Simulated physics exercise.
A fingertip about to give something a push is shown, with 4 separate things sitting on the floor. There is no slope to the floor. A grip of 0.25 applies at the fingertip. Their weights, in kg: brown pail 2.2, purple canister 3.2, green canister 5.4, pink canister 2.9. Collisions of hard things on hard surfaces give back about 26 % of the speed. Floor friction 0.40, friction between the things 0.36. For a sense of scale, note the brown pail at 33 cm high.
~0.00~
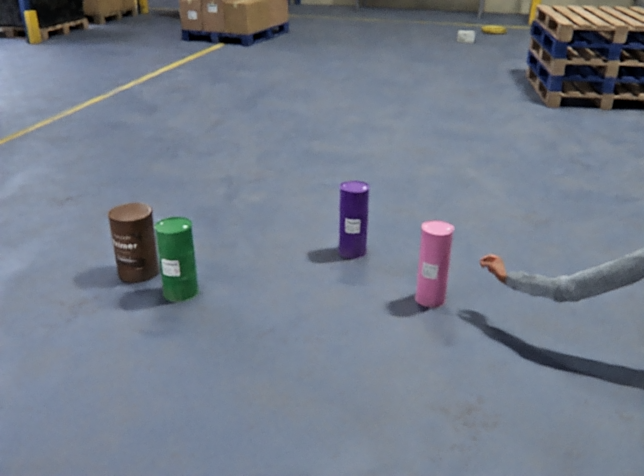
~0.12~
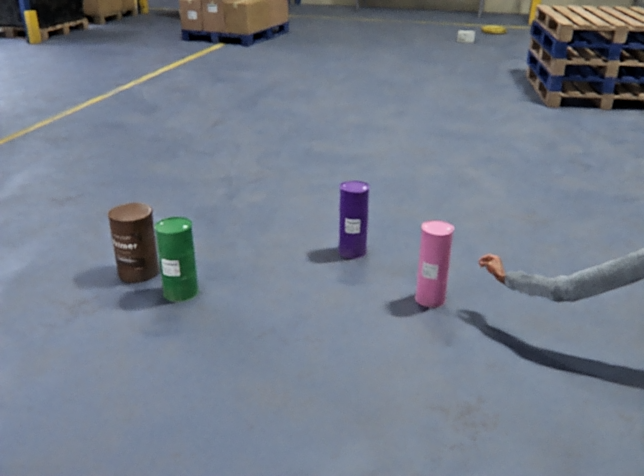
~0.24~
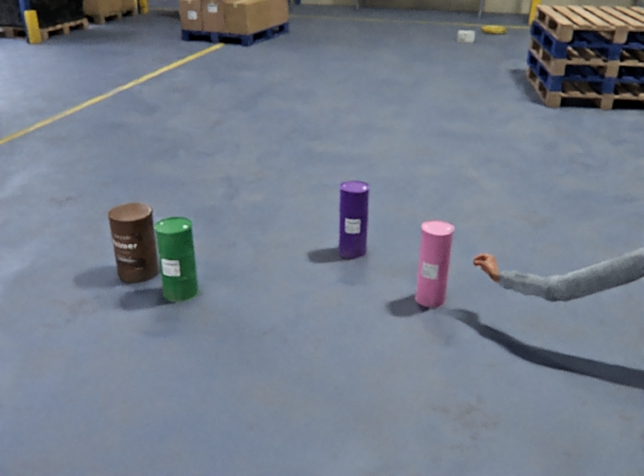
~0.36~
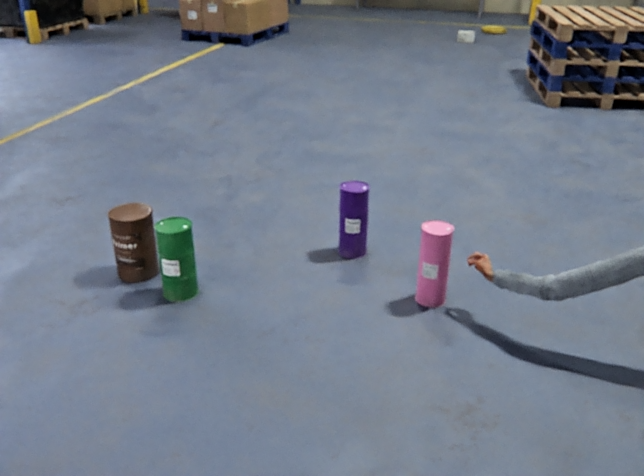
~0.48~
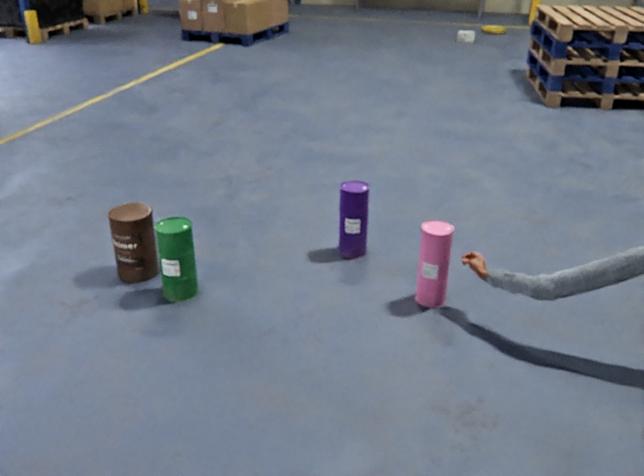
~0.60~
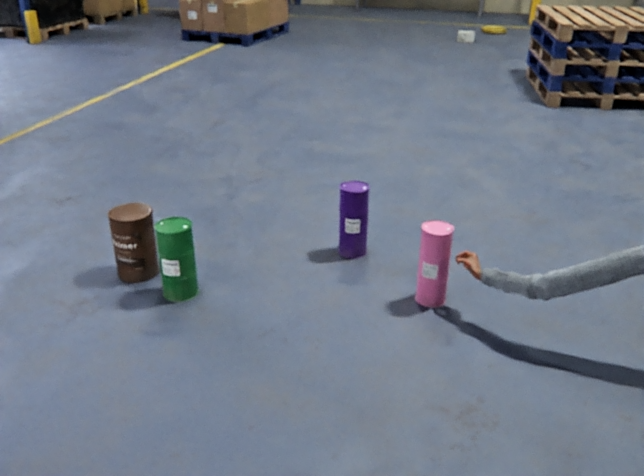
Four upright drums stand on the blue-grey floor of a warehouse, seen from slightly above, with stacked pallets, boxes and a yellow line behind them. A brown one and a green one sit close together at left, a purple one stands near the middle, and a pink one is at right. A grey-sleeved arm slides slowly leftward toward the pink drum, while the drums and view stay still.
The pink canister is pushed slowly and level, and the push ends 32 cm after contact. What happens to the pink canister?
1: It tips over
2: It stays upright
It tips over.
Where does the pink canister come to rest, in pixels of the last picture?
Look near (372, 278) in the last picture.
Around 1.30 s, finger moved 25 cm; pink canister at 36° to upright near (406, 259).
Around 1.50 s, finger moved 29 cm; pink canister on its side near (382, 271).
Finally (2.8 s), on their side or leaning hard on the floor, pink canister; the other 3 still in place (within 14 cm). Final places as that camera would see them, pink canister near (372, 277).
